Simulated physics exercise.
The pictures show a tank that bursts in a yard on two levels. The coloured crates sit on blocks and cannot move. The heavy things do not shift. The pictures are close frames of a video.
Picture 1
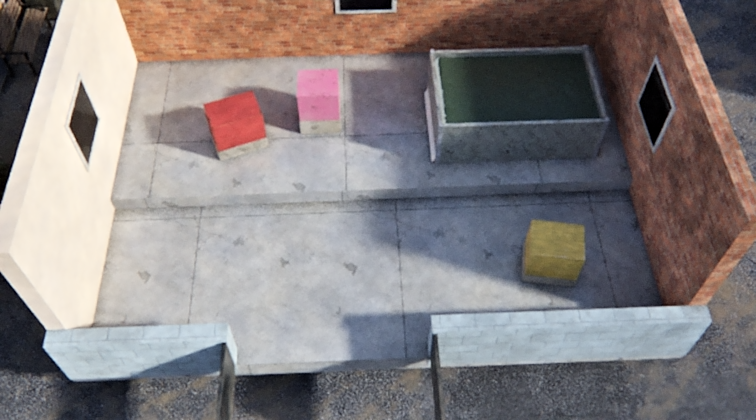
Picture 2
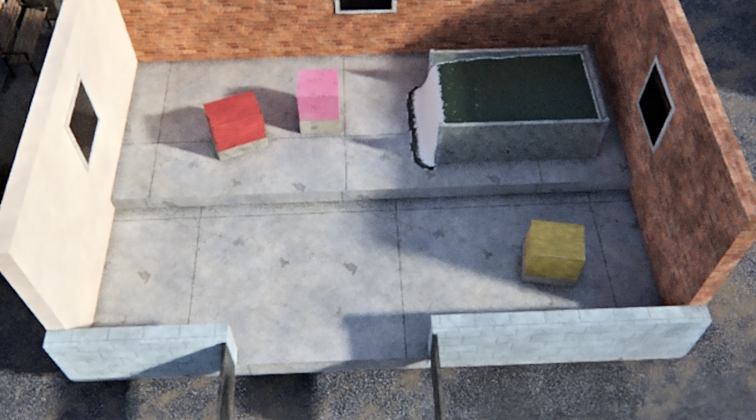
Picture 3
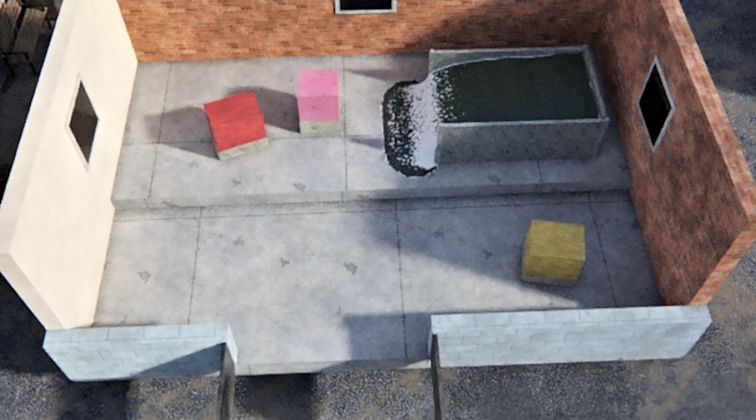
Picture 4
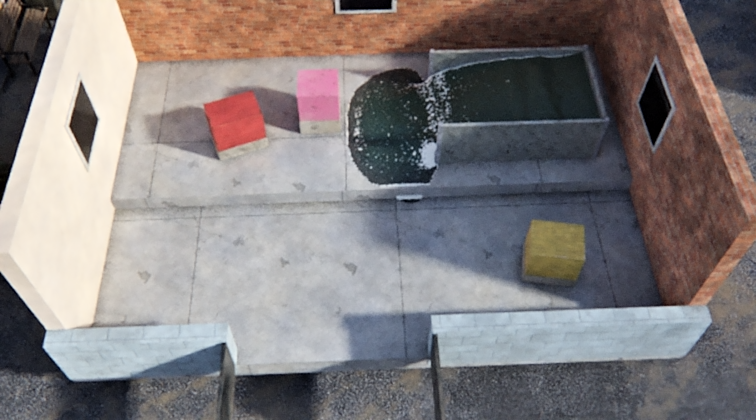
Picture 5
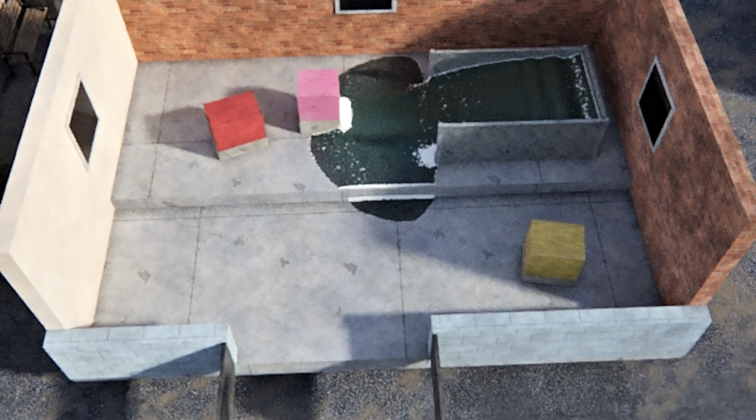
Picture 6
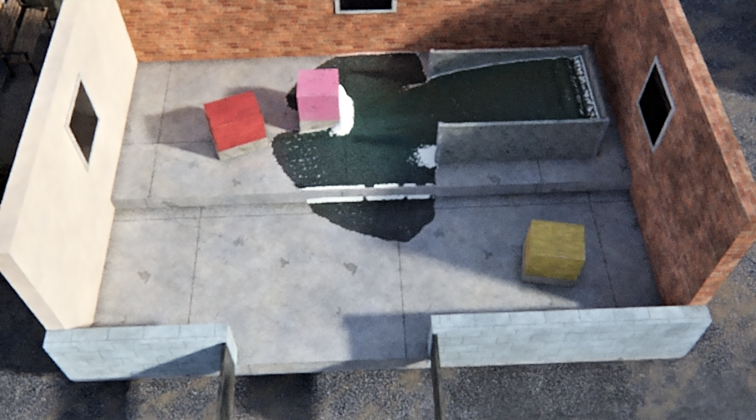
In this clip, dark green water bursts from the left end of a tank in a walled yard, spreads left across the upper level around a pink block, and runs over the step onto the lower level.
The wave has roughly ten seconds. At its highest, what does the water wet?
The yellow crate escapes dry; the pink crate is wetted; the red crate escapes dry.
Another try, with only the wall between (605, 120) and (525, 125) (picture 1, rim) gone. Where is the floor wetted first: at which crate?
I say the crate marked yellow.
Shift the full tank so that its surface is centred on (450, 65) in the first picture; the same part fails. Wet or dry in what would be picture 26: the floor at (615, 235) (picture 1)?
There: Clear.
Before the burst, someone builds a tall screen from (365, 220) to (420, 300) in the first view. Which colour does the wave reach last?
The yellow-painted one.
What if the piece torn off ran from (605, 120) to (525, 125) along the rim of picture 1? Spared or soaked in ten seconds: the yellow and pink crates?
One by one: Yellow crate gets wet, pink crate is spared.
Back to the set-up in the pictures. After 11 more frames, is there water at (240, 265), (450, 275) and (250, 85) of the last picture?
In turn: Covered, no water, under water.
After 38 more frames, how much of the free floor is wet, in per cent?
Close to 70 %.
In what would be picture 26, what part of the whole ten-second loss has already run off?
Near 10 in a hundred.
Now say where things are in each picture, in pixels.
In the first frame, the open tank at (515, 88) is whole and still.
In the second frame, water pours out at (436, 111) and has run to (432, 166).
In the third frame, the front is at (414, 173), out from the gap at (436, 114).
In the fourth frame, water pours out at (436, 115) and has run to (367, 172).
In the fifth frame, the front is at (317, 153), out from the gap at (436, 116).
In the sixth frame, the front is at (279, 154), out from the gap at (436, 116).
A moment on, water covers 35 % of the floor; the yellow crate not reached, the pink crate water round its plinth, the red crate water round its plinth.
Next, water covers 50 % of the floor; the yellow crate not reached, the pink crate water round its plinth, the red crate water round its plinth.
Then, water covers 65 % of the floor; the yellow crate not reached, the pink crate water round its plinth, the red crate water round its plinth.
Later, water covers 70 % of the floor; the yellow crate not reached, the pink crate water round its plinth, the red crate water round its plinth.
In the end, water covers 95 % of the floor; the yellow crate stayed above the water, the pink crate was topped, the red crate stayed above the water.
